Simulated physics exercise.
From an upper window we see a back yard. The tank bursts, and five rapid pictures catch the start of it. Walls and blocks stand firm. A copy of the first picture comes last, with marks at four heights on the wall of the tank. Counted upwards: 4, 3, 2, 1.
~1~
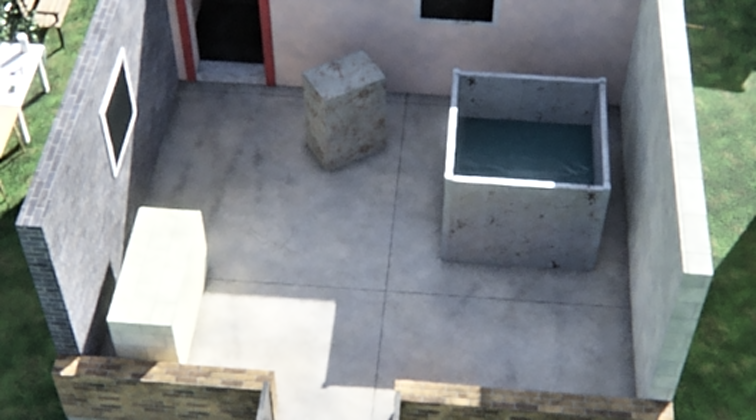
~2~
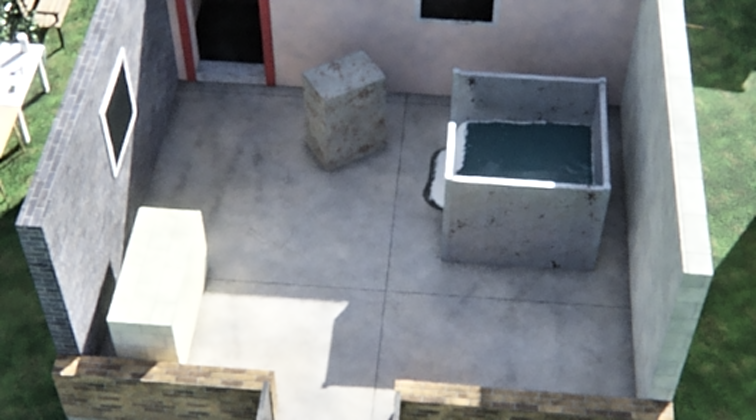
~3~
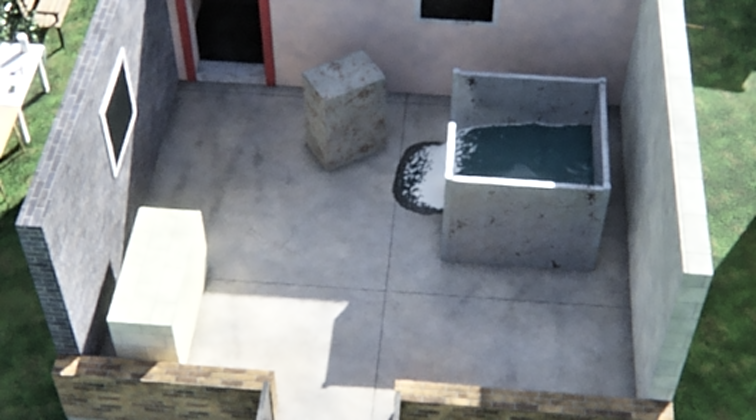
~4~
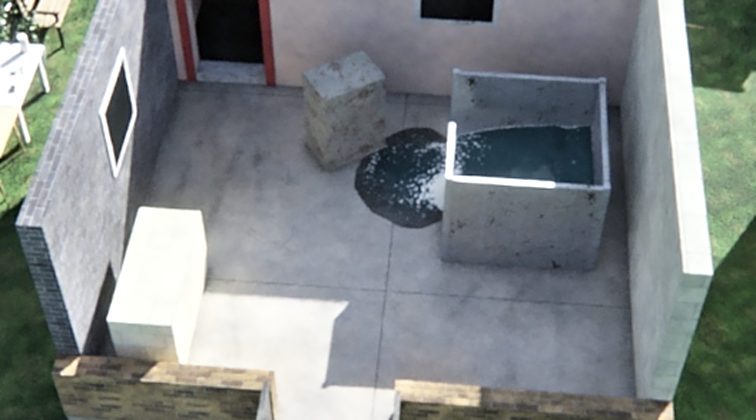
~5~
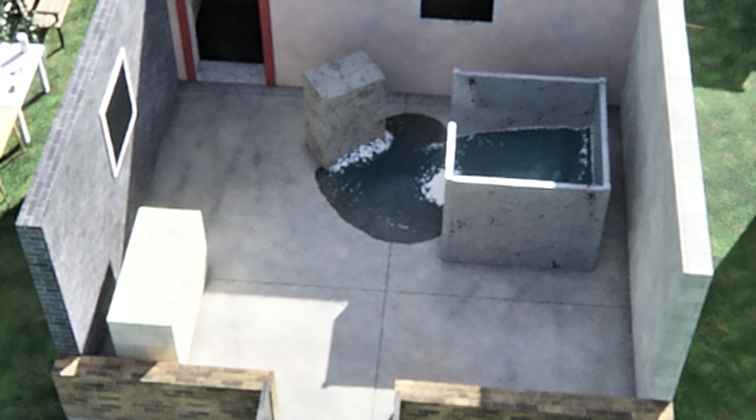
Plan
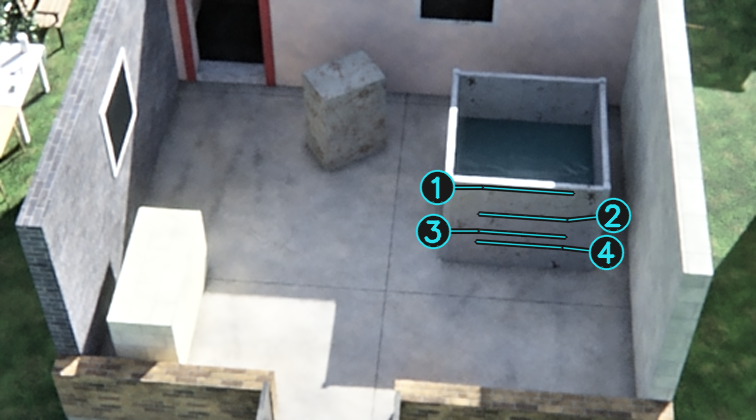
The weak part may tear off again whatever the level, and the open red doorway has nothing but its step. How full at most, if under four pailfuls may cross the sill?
2 will do.
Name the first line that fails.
That is line 1.
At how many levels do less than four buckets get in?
Three of them.
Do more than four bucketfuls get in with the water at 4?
No, that is safe.
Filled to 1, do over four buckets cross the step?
Yes.
In cyan, 1 at (527, 190); 2 at (523, 217); 3 at (521, 234); 4 at (519, 244); from the bottom up 4, 3, 2, 1.
For line 1, about 11 bucketfuls get in.
For line 2, a bucket or two gets in.
For line 3, nothing gets over.
For line 4, nothing gets over.
